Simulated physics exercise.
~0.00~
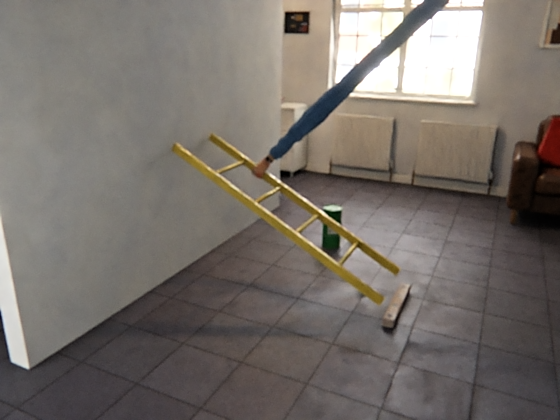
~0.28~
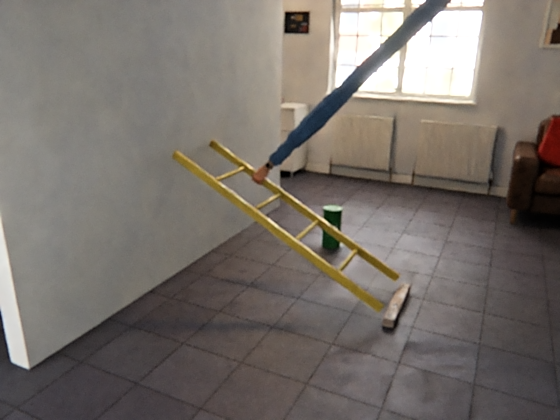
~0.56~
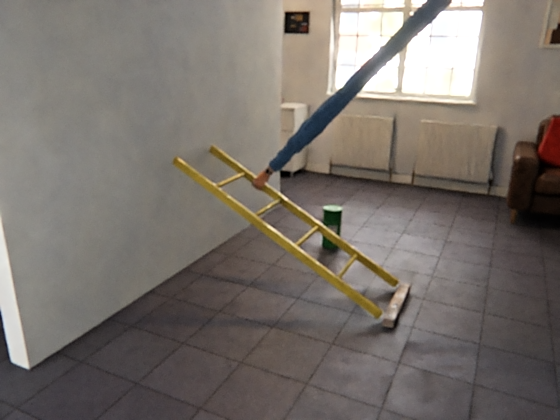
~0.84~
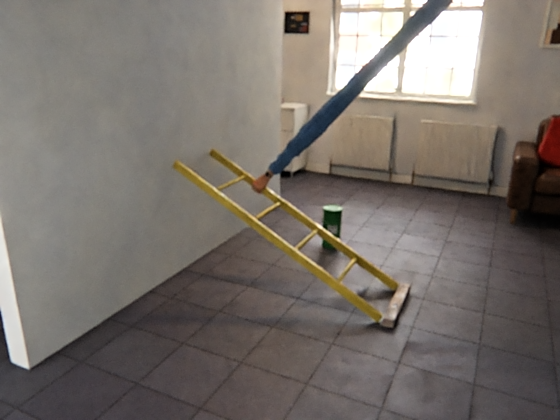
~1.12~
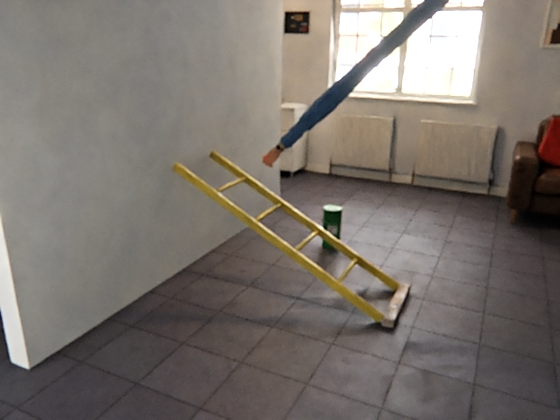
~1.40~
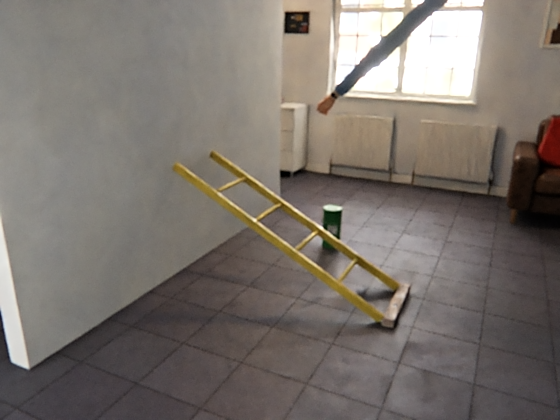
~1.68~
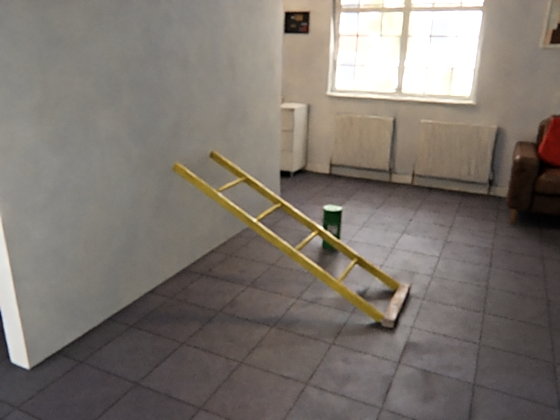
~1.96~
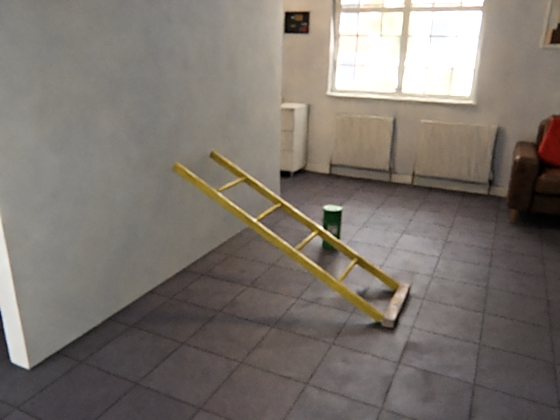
The video shows a hand lowering a slanted yellow ladder slightly toward a tiled floor, its foot against a wooden batten, with a green canister behind. The hand then lets go and withdraws toward the upper right, and the ladder stays leaning, motionless.
